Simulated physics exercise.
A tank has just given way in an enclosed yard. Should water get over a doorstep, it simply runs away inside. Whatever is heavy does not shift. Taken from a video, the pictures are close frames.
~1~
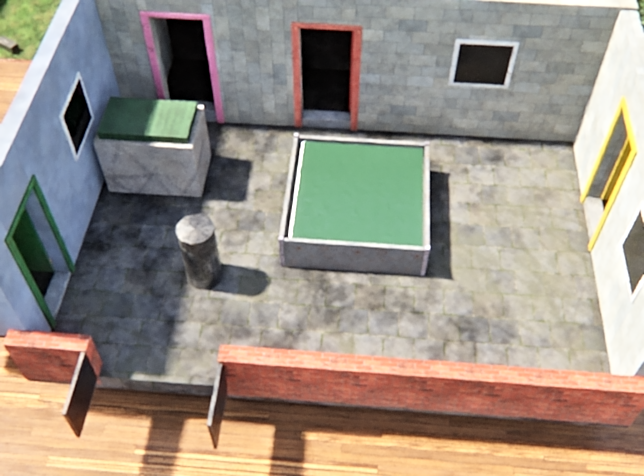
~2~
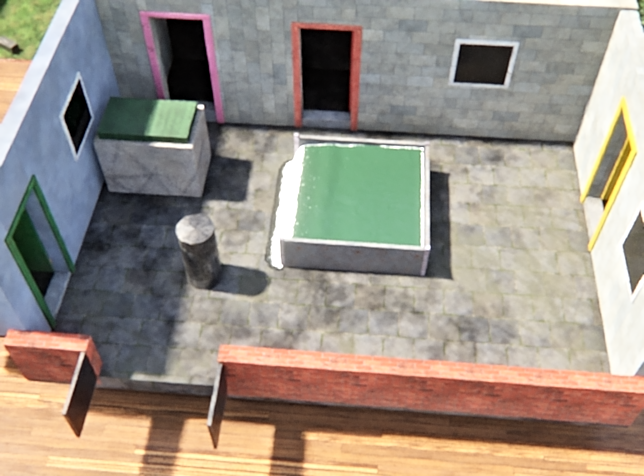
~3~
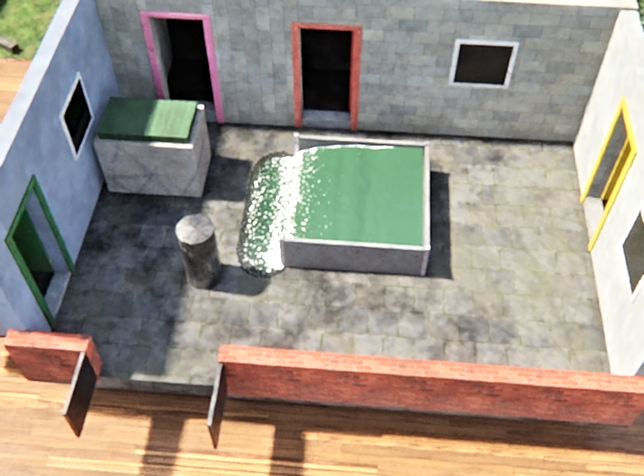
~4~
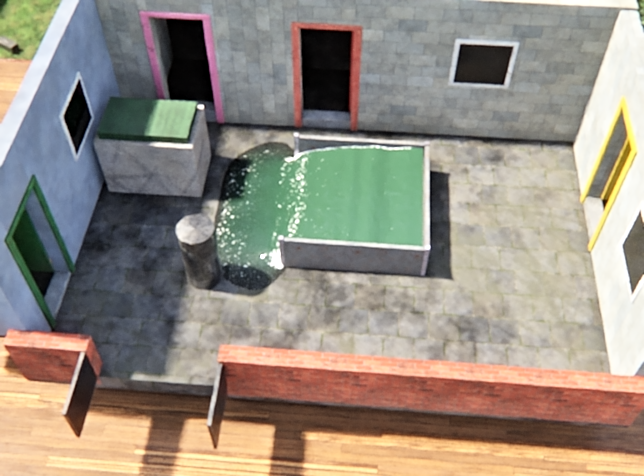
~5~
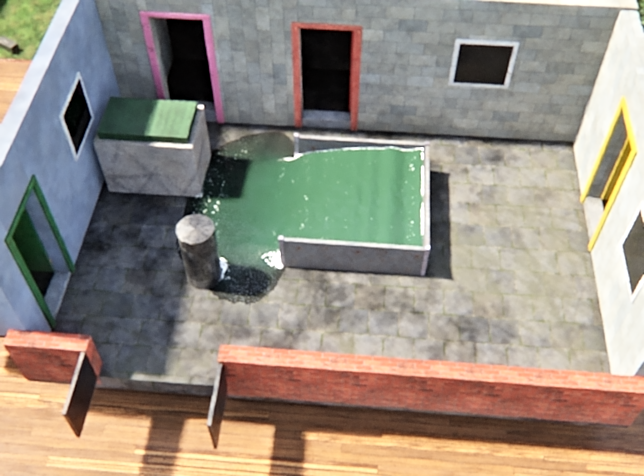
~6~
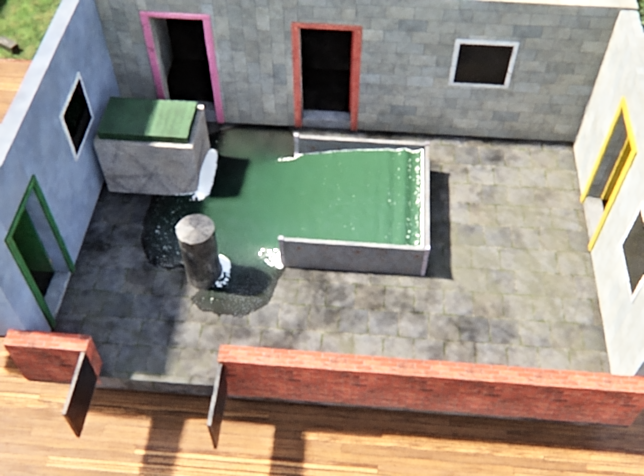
The clip opens on still green water in an open tank inside a walled, paved yard. The tank's left side gives way, and foaming water pours out leftward across the floor. It spreads around the round pillar and against the green-topped block, with white froth at both, while the level in the tank lowers.
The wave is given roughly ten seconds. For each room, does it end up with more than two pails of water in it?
Room by room: The red door: No; the green door: Yes; the pink door: No; the yellow door: No.
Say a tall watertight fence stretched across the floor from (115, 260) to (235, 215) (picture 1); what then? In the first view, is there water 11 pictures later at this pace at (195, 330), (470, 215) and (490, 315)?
In order: Soaked, untouched, untouched.
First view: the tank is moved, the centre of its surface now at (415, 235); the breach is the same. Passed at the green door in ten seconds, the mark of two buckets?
Green door: Exceeds the limit.
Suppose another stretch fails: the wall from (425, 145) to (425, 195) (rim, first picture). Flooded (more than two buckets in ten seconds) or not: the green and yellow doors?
Result - green: Below the limit; yellow: Above the limit.
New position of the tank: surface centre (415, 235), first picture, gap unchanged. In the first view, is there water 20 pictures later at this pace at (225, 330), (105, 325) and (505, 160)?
Well, in the order you listed them, they'd be reached by the flood, reached by the flood and unreached.
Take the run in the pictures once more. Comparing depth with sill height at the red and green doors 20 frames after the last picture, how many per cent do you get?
Roughly 20 % and 170 %, respectively.
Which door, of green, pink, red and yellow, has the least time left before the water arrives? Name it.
The pink one, I reckon.
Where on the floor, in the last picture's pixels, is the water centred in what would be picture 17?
Near pixel (242, 211).
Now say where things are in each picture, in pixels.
In the first frame, still water in the open tank at (358, 192).
In the second frame, the front is at (276, 265), out from the gap at (292, 205).
In the third frame, water pours out at (292, 206) and has run to (260, 273).
In the fourth frame, water pours out at (292, 206) and has run to (243, 282).
In the fifth frame, the front is at (211, 159), out from the gap at (292, 206).
In the sixth frame, water pours out at (292, 206) and has run to (147, 238).
A moment on, water covers 25 % of the floor; the red door not reached, the green door not reached, the pink door wet at the sill, nothing in, the yellow door not reached.
Next, water covers 35 % of the floor; the red door not reached, the green door under two buckets in, the pink door wet at the sill, nothing in, the yellow door not reached.
Then, water covers 50 % of the floor; the red door wet at the sill, nothing in, the green door over two buckets in, the pink door under two buckets in, the yellow door not reached.
Later, water covers 70 % of the floor; the red door wet at the sill, nothing in, the green door far over two buckets in, the pink door under two buckets in, the yellow door not reached.
In the end, water covers 95 % of the floor; the red door wet at the sill, nothing in, the green door far over two buckets in, the pink door under two buckets in, the yellow door wet at the sill, nothing in.
